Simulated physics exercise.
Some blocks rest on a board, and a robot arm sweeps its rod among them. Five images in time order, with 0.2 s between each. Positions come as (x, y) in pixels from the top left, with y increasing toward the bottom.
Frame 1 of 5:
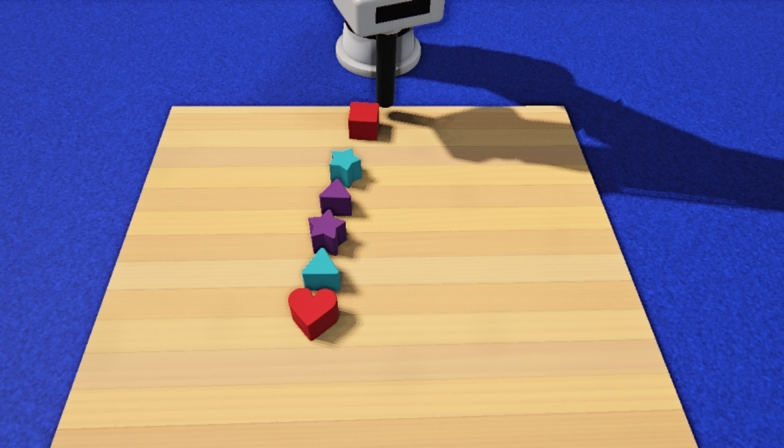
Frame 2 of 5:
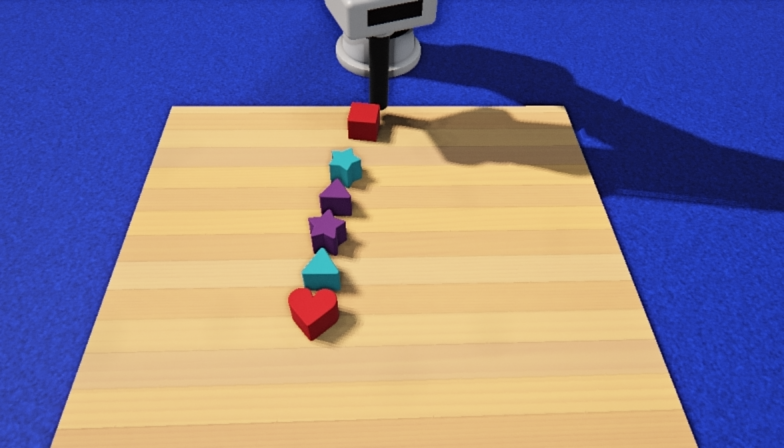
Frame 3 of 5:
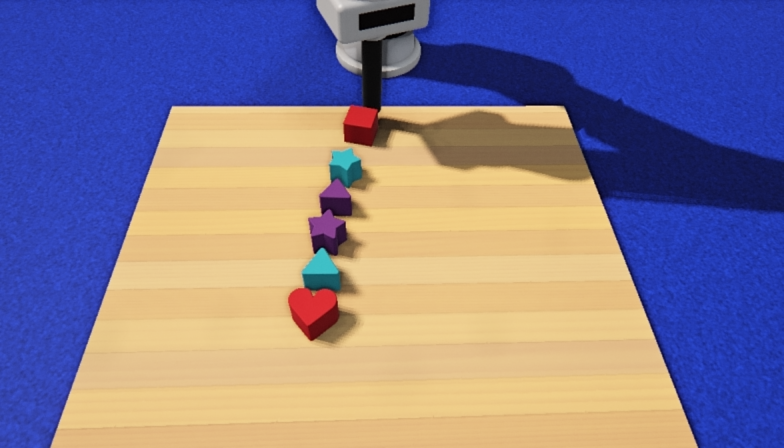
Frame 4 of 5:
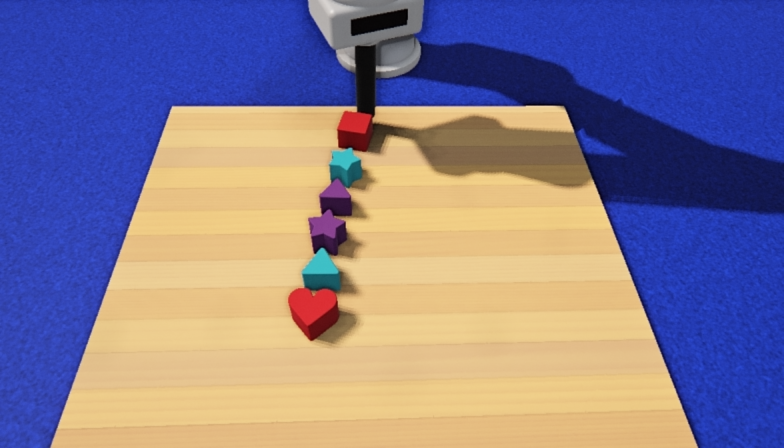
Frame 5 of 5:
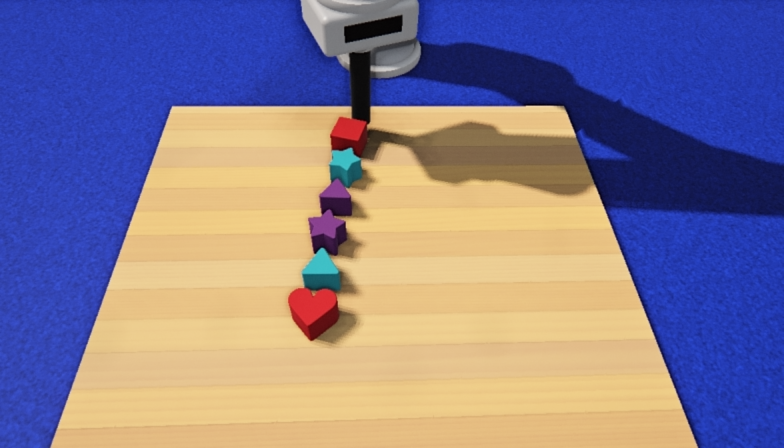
At first, a red square block sits at the top of a wooden board, slightly apart from a line of turquoise, purple and red blocks below it. The robot arm's black rod moves left to the red block, then pushes it a short way down and left toward the turquoise star, while the others stay still.
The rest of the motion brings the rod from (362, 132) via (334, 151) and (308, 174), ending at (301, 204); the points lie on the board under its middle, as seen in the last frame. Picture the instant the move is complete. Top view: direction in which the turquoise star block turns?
From above, it turns counterclockwise.
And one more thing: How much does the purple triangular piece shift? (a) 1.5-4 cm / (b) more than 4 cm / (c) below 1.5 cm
My pick is a.
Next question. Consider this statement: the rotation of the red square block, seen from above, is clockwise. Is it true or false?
False.
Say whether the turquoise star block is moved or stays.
It gets moved.
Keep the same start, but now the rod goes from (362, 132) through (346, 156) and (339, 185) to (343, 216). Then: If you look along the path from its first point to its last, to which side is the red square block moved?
It moves off to the right.
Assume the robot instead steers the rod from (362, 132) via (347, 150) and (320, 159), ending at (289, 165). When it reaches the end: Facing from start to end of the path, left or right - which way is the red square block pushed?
It's set to shift left.
What follows on the original path. One third of the way, rod at (333, 140); turquoise star block at (342, 169); red square block at (326, 151), turned 25° anticlockwise.
Two thirds of the way, rod at (306, 162); purple triangular piece at (340, 202), turned 40° clockwise; turquoise star block at (345, 181), turned 50° anticlockwise; red square block at (313, 176), turned 65° anticlockwise.
At the end, rod at (299, 193); purple star block at (332, 230), turned 20° clockwise; purple triangular piece at (355, 210), turned 40° clockwise; turquoise star block at (349, 188), turned 100° anticlockwise; red square block at (320, 204), turned 105° anticlockwise.
